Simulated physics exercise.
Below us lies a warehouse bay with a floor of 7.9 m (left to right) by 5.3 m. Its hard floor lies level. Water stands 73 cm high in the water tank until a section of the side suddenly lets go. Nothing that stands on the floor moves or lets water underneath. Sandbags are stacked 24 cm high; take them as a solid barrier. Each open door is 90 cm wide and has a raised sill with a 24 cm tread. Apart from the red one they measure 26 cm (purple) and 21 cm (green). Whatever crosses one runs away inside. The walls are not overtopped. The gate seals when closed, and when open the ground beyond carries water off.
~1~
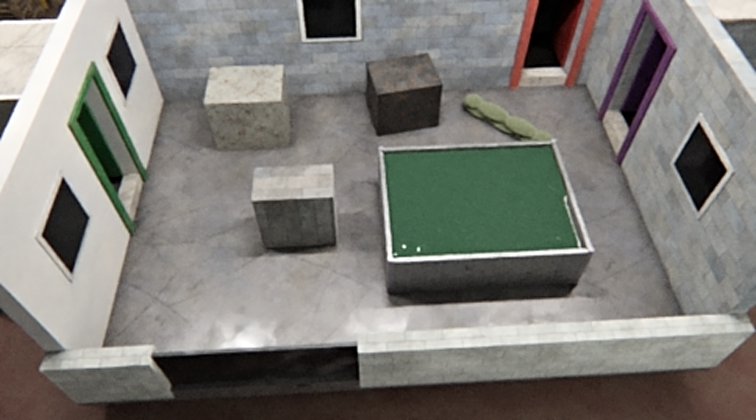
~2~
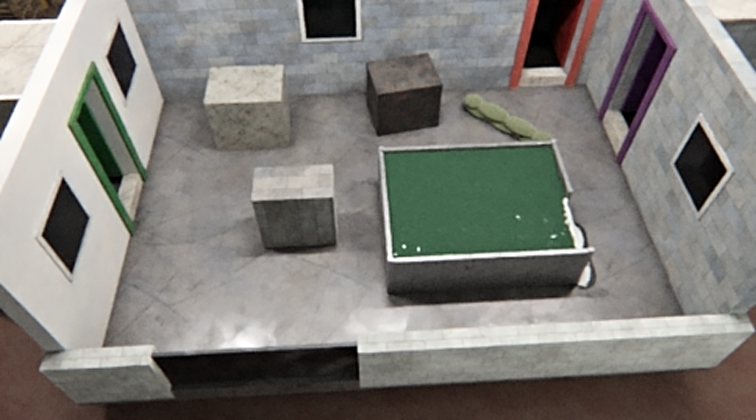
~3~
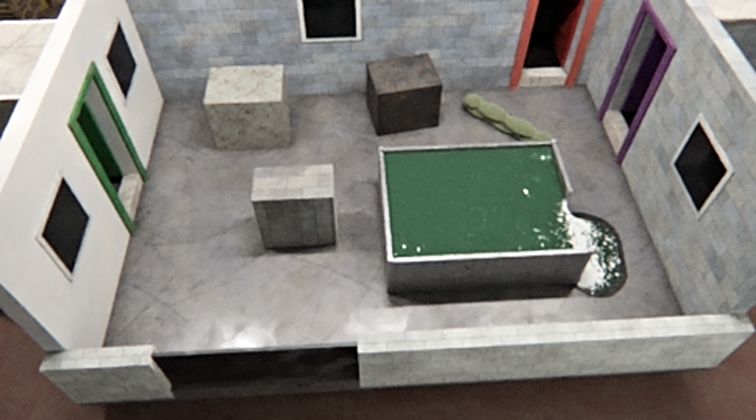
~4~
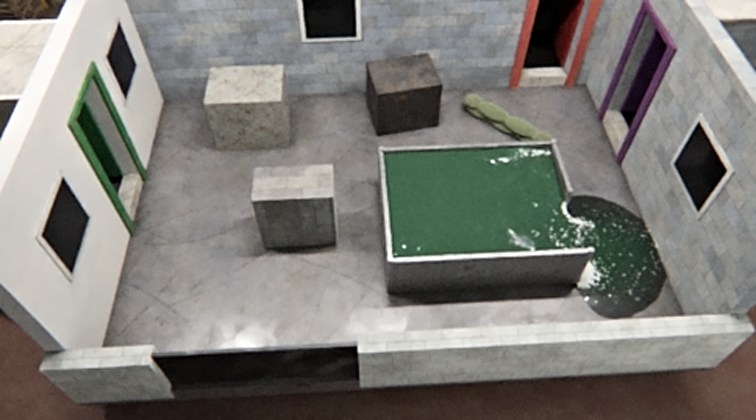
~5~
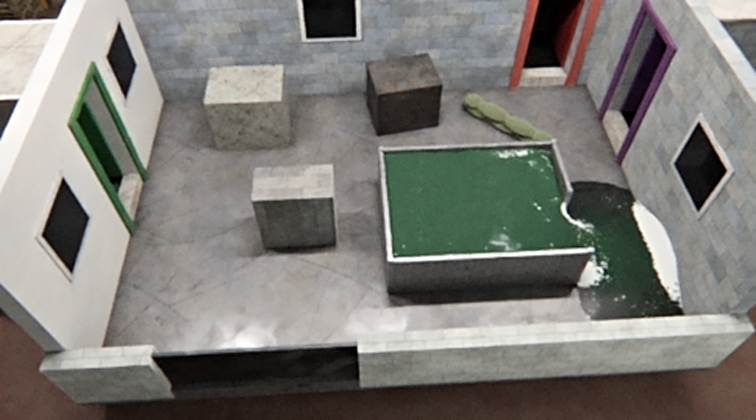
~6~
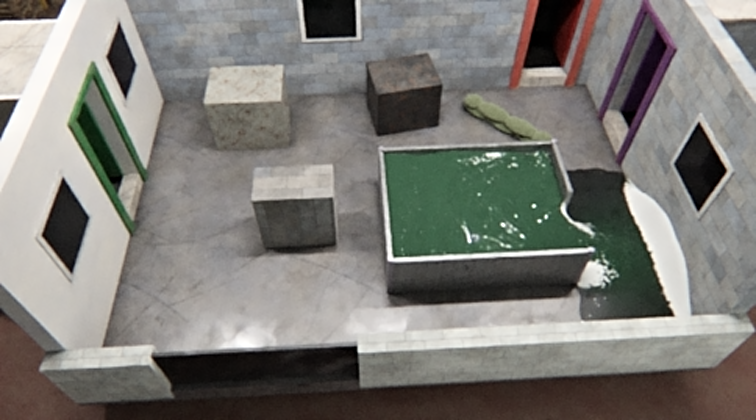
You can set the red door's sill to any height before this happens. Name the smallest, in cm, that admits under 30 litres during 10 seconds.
At least 19 cm or so.
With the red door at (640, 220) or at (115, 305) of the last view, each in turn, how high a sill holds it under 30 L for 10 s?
About 36 and 15 cm.
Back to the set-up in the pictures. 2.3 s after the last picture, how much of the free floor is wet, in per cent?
Near 40 per cent is wet.
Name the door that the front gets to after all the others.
The green one.
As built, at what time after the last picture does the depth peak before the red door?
At about 1.8 s.
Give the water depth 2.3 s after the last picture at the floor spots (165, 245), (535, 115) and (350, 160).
About 0, 5 and 0 cm.
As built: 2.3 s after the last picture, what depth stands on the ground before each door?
Depths in cm: Purple 8, green 0, red 26.
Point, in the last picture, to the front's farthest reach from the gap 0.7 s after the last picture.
At about (590, 113).
Then, 0.7 s after the last picture water covers 10 % of the floor, deepest (64 cm) near (686, 344); it has not reached the red door.
Then, 2.3 s after the last picture water covers 40 % of the floor, deepest (41 cm) near (686, 344); 26 cm at the red door, 3 litres in over its 23 cm sill.
Then, 9.3 s after the last picture water covers 95 % of the floor, deepest (18 cm) near (193, 102); 16 cm at the red door, 8 litres in over its 23 cm sill.
At the red door as built, the water peaked near 28 cm, 1.9 s after the last picture.
With a sill of 16.5 cm, 82 litres would have come in within the 10 s; with 22 cm, 11 litres. So under 30 litres takes about 19 cm.
